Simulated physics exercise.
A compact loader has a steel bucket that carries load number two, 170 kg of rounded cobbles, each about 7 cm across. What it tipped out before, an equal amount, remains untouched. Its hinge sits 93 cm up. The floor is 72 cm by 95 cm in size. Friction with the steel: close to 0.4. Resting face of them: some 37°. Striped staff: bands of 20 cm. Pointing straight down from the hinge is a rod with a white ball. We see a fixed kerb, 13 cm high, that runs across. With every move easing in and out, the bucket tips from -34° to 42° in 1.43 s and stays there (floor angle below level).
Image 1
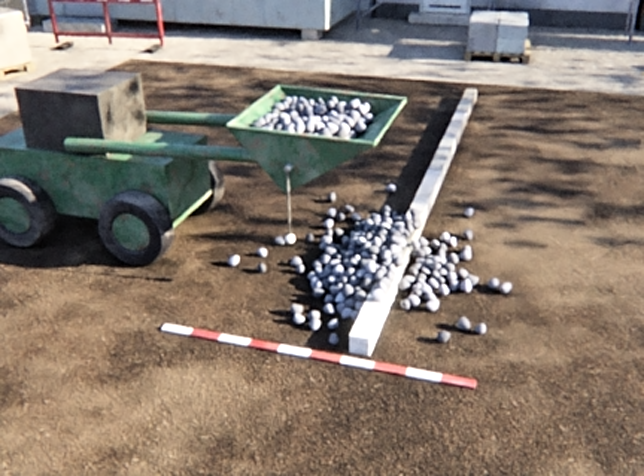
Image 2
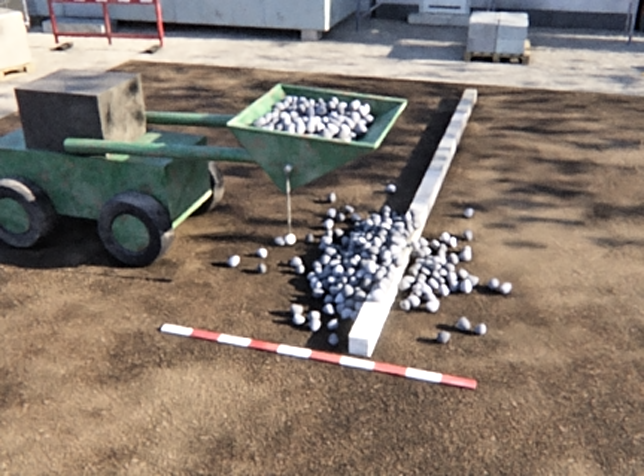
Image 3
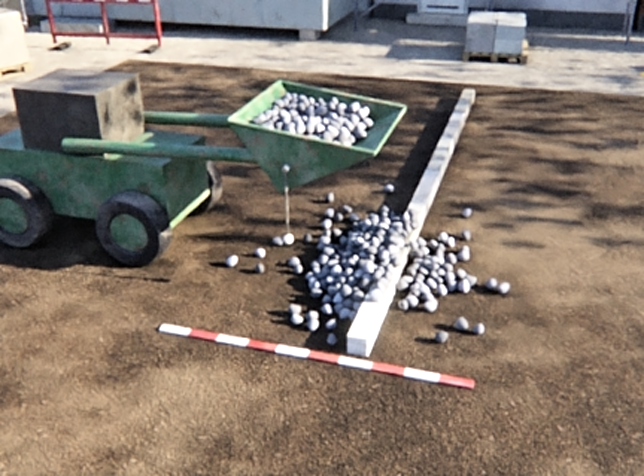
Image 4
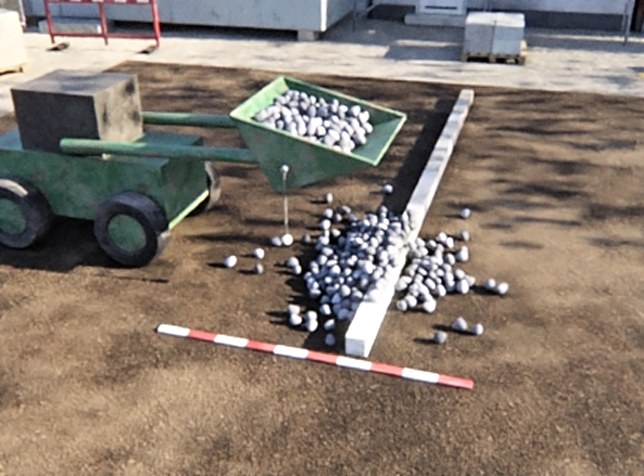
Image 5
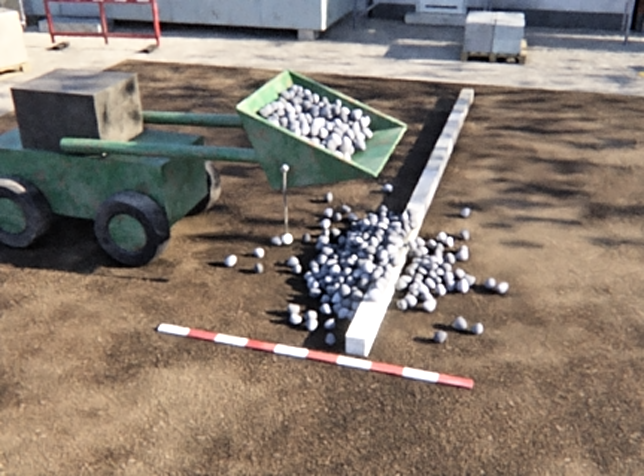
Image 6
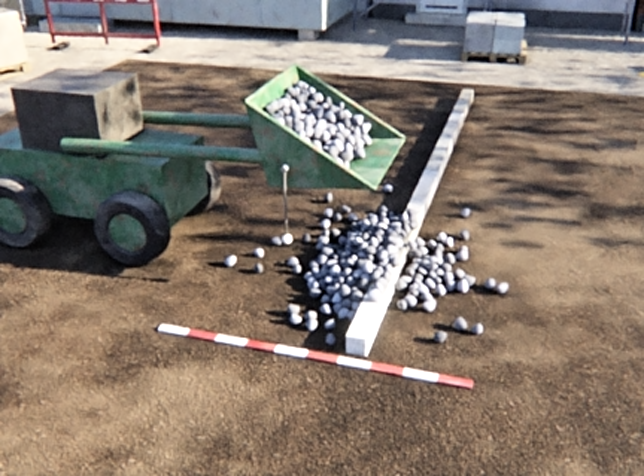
Green loader bucket full of rounded grey stones gradually tilting forward above a pile of similar stones straddling a pale kerb.
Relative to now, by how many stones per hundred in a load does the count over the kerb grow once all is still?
It grows by roughly 58 per hundred.
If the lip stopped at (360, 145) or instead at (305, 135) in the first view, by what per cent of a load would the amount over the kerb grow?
Case one about 40 %, case two about 0 %.
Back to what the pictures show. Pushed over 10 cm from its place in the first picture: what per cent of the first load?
Roughly 10 percent.
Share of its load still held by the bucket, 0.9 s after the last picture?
25 %.
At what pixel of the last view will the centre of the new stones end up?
Near (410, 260).
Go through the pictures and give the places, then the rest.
In the first picture, the bucket is at -34°, its lip at (374, 144); the top of the load is at (310, 108). The earlier load is highest near (387, 239), 21 cm above ground level, 82 % on this side of the kerb, 18 % over the kerb.
In the second picture, the bucket is at -32°, its lip at (375, 147); the top of the load is at (302, 108).
In the third picture, lip at (375, 154), floor tilted -28°, highest stones at (296, 105).
In the fourth picture, the bucket is at -22°, its lip at (375, 164); the top of the load is at (290, 101).
In the fifth picture, the bucket is at -14°, its lip at (376, 176); the top of the load is at (294, 97).
In the sixth picture, the bucket is at -5°, its lip at (375, 189); the top of the load is at (299, 93).
Then, 0.5 s after the last picture the floor is at 30°; in per cent of one load, 98 in the bucket, 84 on this side of the kerb, 18 over the kerb; the foremost stones are at (472, 289).
Then, 0.9 s after the last picture the floor is at 42°; in per cent of one load, 27 in the bucket, 138 on this side of the kerb, 35 over the kerb; the foremost stones are at (472, 289).
Then, 1.3 s after the last picture the floor is at 42°; in per cent of one load, 0 in the bucket, 131 on this side of the kerb, 69 over the kerb; the foremost stones are at (496, 280).
Then, 3.7 s after the last picture the floor is at 42°; in per cent of one load, 0 in the bucket, 124 on this side of the kerb, 76 over the kerb; the foremost stones are at (538, 290). Net gain over the kerb, 58.
